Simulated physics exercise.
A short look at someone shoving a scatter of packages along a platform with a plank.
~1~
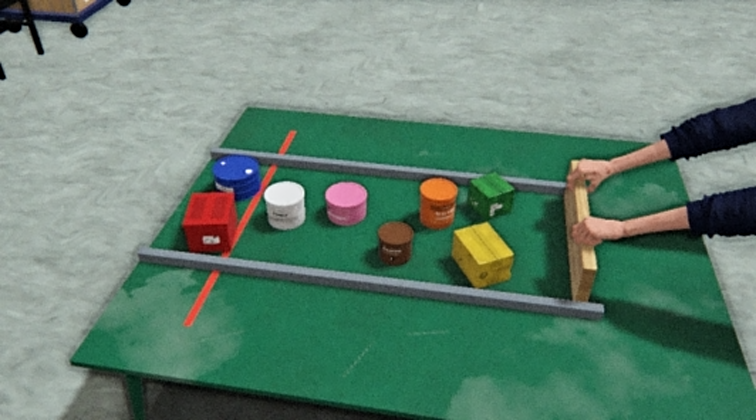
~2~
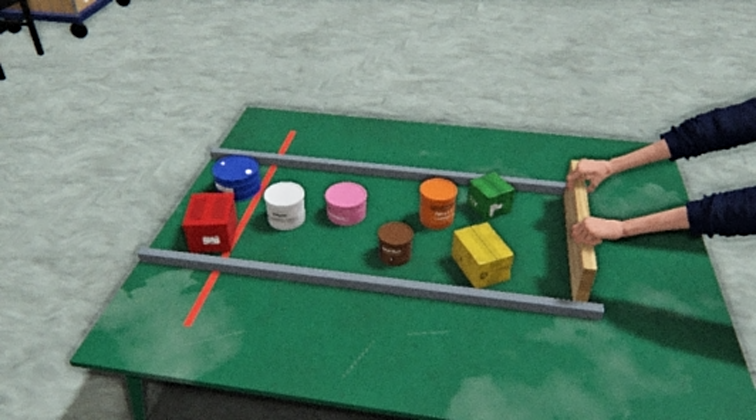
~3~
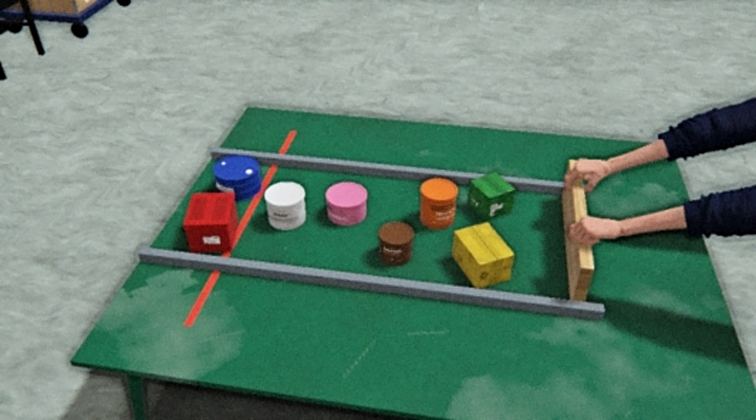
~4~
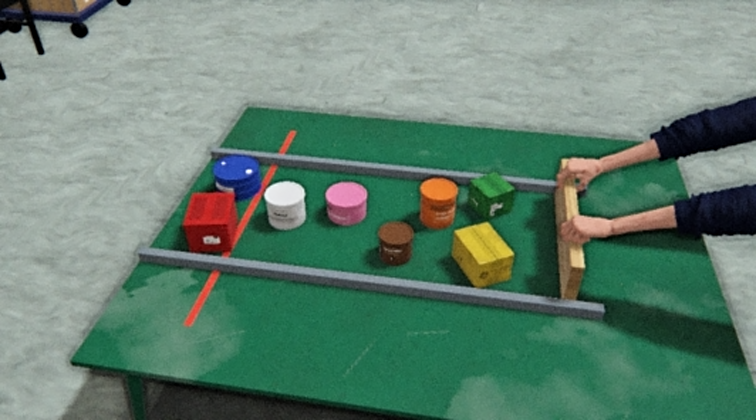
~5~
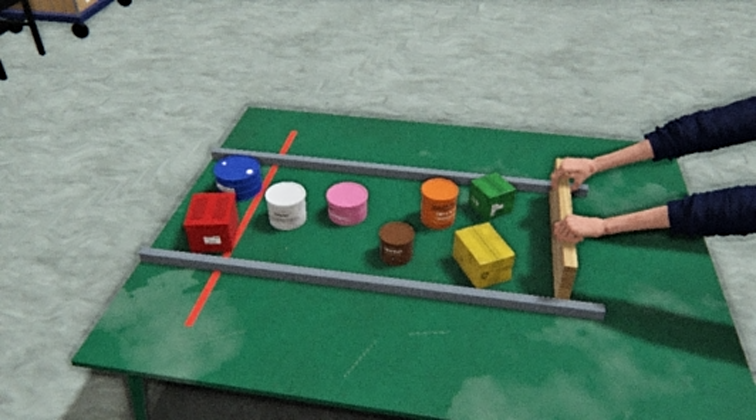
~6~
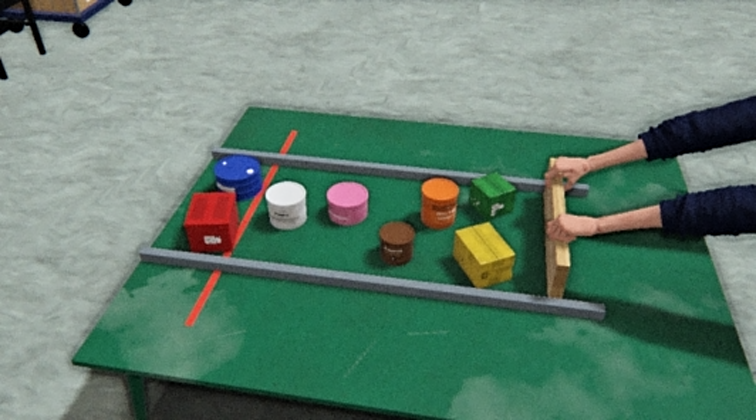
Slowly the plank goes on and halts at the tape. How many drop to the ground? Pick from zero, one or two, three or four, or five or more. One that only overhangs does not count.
The number that fall off is one or two.
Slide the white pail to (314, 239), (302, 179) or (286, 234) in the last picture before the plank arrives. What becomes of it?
Place by place, it stays on; remains up; is kept.
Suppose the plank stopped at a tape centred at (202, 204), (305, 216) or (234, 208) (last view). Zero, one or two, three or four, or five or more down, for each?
In that order: Five or over; not one; just one or two.
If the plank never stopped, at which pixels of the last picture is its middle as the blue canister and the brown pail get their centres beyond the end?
At (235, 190) for the blue canister; at (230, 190) for the brown pail.
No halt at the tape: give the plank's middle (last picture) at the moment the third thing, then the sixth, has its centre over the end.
At (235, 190) for the third, at (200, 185) for the sixth.
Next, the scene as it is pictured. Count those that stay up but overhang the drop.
That would be 1.
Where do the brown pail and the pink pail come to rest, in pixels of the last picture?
The brown pail stops around (185, 221); the pink pail around (204, 190).
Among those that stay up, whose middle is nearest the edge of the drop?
The blue canister.
Early on, none off yet; blue canister at rest near (239, 178); red tote at rest near (213, 223); white pail at rest near (287, 206).
A while later, none off yet; blue canister travelled a little near (230, 174); red tote travelled a little near (189, 224); white pail travelled well along near (223, 207).
Finally, the number that fall off is one or two; lost, white pail and red tote.
